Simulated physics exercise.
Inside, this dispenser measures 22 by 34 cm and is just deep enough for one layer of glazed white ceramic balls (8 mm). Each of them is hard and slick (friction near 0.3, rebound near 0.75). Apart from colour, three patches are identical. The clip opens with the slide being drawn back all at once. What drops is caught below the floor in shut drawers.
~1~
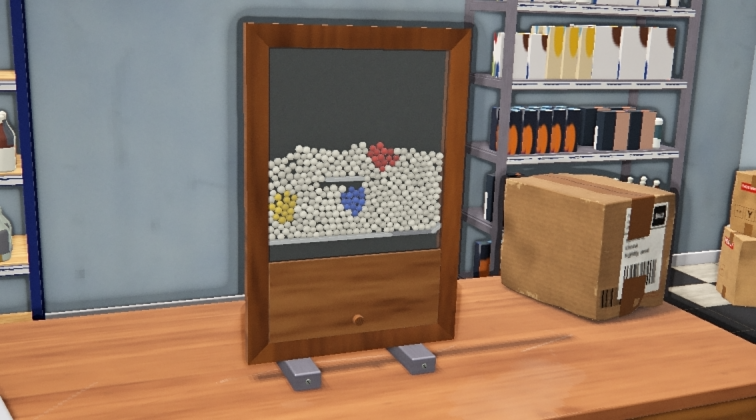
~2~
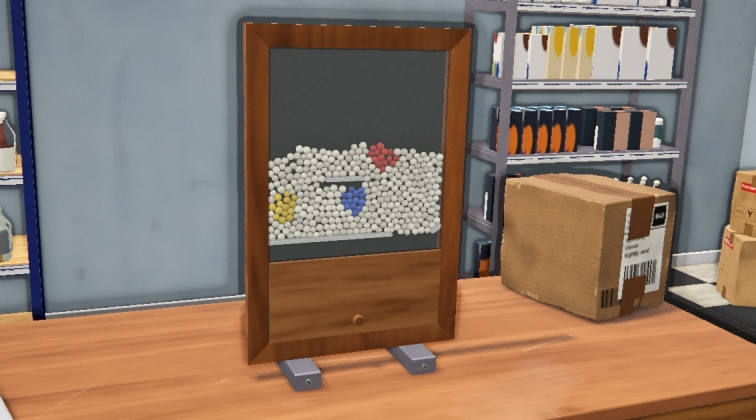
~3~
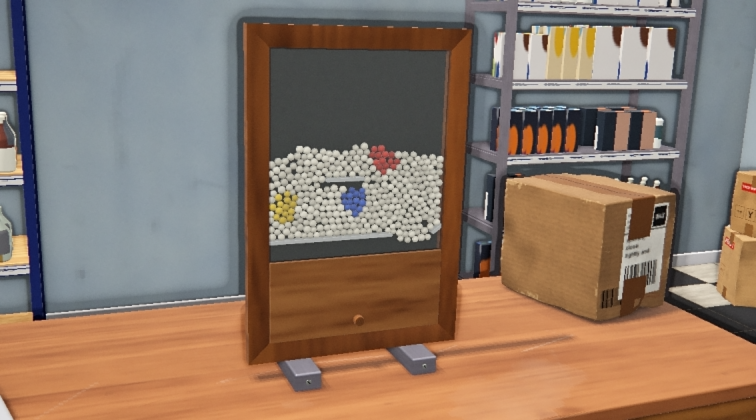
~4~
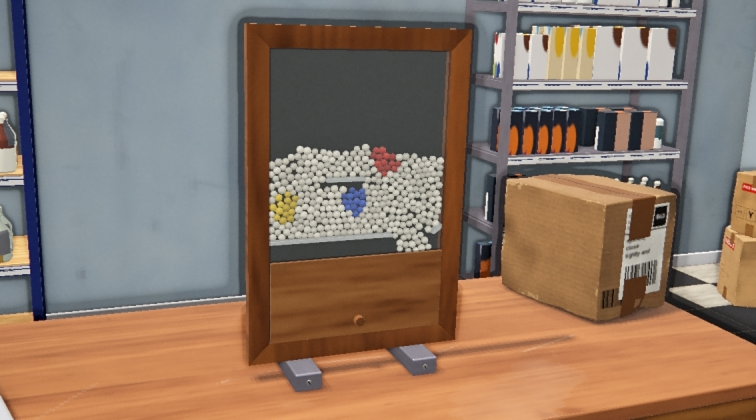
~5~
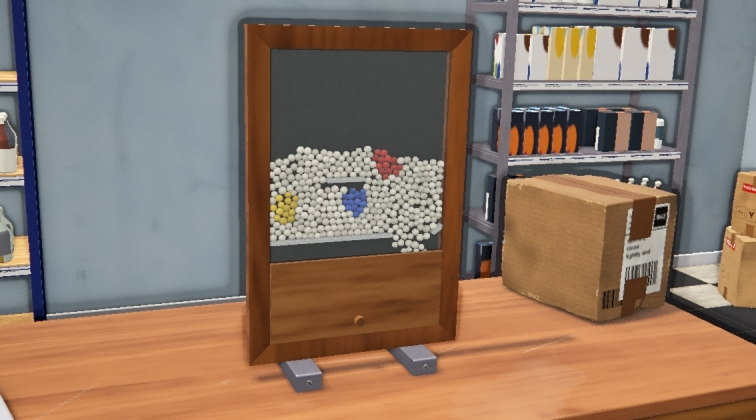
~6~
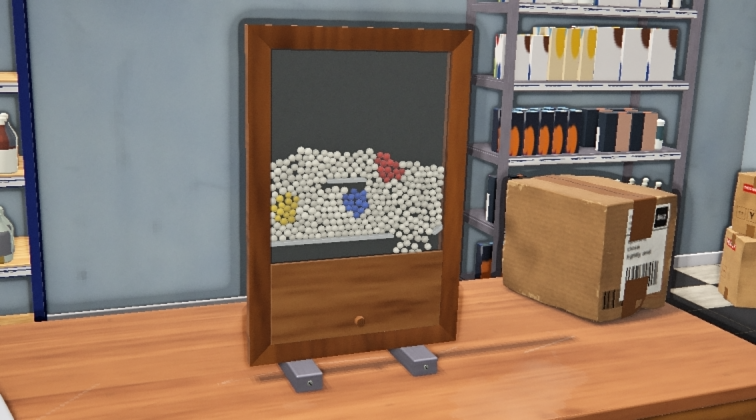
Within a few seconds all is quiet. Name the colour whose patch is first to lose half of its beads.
Colour: Red.
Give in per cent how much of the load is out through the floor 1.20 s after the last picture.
I'd put it at some 65 per cent.
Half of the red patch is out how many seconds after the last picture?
That happens at roughly 0.2 seconds.
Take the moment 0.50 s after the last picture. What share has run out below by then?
It should be near 50 per cent.
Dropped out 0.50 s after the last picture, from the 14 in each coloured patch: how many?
From blue, 0; from yellow, 0; from red, 14.
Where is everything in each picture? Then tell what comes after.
In the first frame, about 350 balls; balls' middle (356, 193); blue patch (353, 200); yellow patch (284, 207); red patch (382, 157); slide (387, 234) to (434, 231).
In the second frame, balls' middle (356, 193); 0 out.
In the third frame, balls' middle (356, 194); 8 out.
In the fourth frame, balls' middle (357, 194); 15 out.
In the fifth frame, balls' middle (357, 195); 23 out.
In the sixth frame, balls' middle (358, 196); 30 out; blue patch (356, 202); yellow patch (286, 209); red patch (389, 168); wall ends (433, 232) to (443, 225), (328, 181) to (364, 180).
Then, 0.15 s after the last picture, 25 % are out; out of 14, blue 0, yellow 0, red 0.
Then, 0.50 s after the last picture, 50 % are out; out of 14, blue 0, yellow 0, red 14.
Then, 1.20 s after the last picture, 65 % are out; out of 14, blue 14, yellow 0, red 14.
All still 4.4 s after it, 80 % are out; out of 14, blue 14, yellow 0, red 14; half out at blue 0.85 s, yellow never, red 0.30 s.
